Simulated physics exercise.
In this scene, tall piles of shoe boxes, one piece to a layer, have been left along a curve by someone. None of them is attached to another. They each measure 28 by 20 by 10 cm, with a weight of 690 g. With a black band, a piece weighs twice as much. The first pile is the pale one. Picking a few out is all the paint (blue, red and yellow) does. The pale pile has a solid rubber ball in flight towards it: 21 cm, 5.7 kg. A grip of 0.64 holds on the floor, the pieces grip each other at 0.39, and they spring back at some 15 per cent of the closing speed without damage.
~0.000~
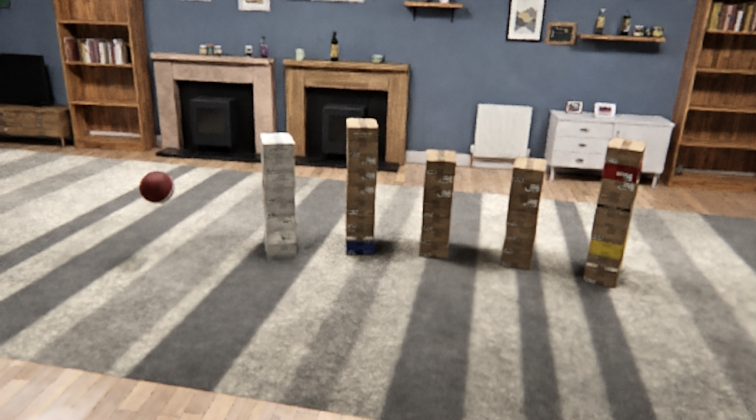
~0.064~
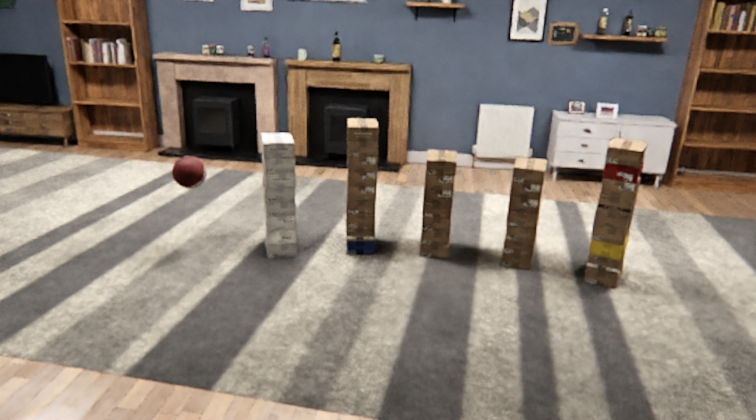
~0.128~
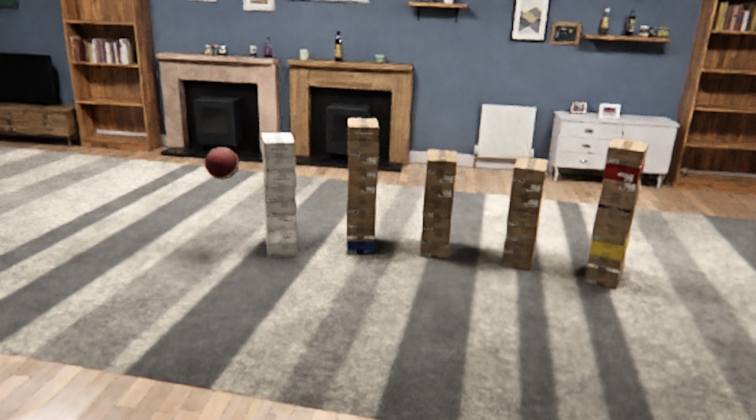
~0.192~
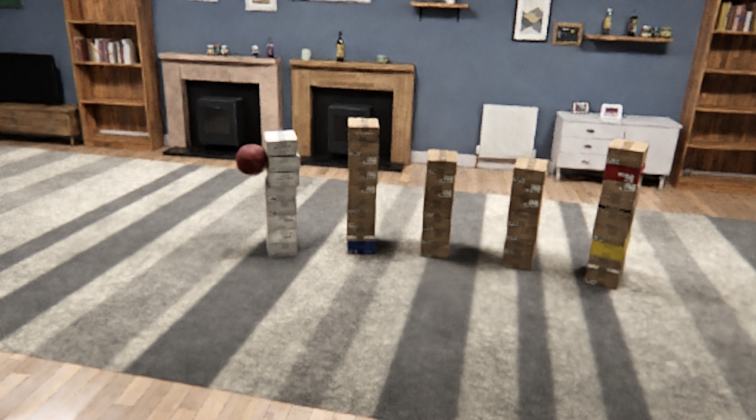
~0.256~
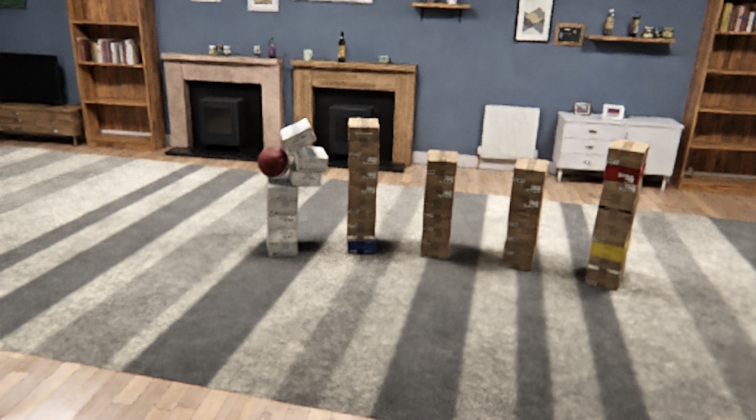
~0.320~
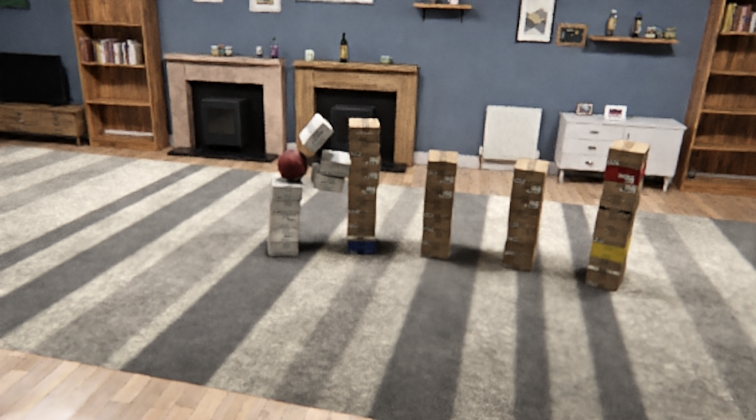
A living room with blue walls, two fireplaces and a striped grey carpet is seen from slightly above, the camera shifting slightly. Five tall stacks of boxes stand in a row, a whitish one at left and four brown ones, with blue low on the second and red and yellow on the rightmost. A dark red ball flies in from the left, strikes the pale stack's upper part and knocks its top boxes rightward, tilting, toward the second stack.
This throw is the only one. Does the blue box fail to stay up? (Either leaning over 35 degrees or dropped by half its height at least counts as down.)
No, it stays where it was.
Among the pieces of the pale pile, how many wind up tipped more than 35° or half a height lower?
That happens to 7 of them.
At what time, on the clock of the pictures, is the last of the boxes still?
4.0 s, give or take.
By 0.84 s, 7 of the pale pile down; 7 of the 32 other boxes down; blue box moved 29 mm.
By 2.16 s, 7 of the pale pile down; 19 of the 32 other boxes down; blue box moved 26 mm; red box tilted 4°.
When it is over (4.1 s), 7 of the pale pile down; 27 of the 32 other boxes down; blue box moved 26 mm; red box upside down; yellow box on its side. In pixels of the last frame, middles, blue box near (365, 241).
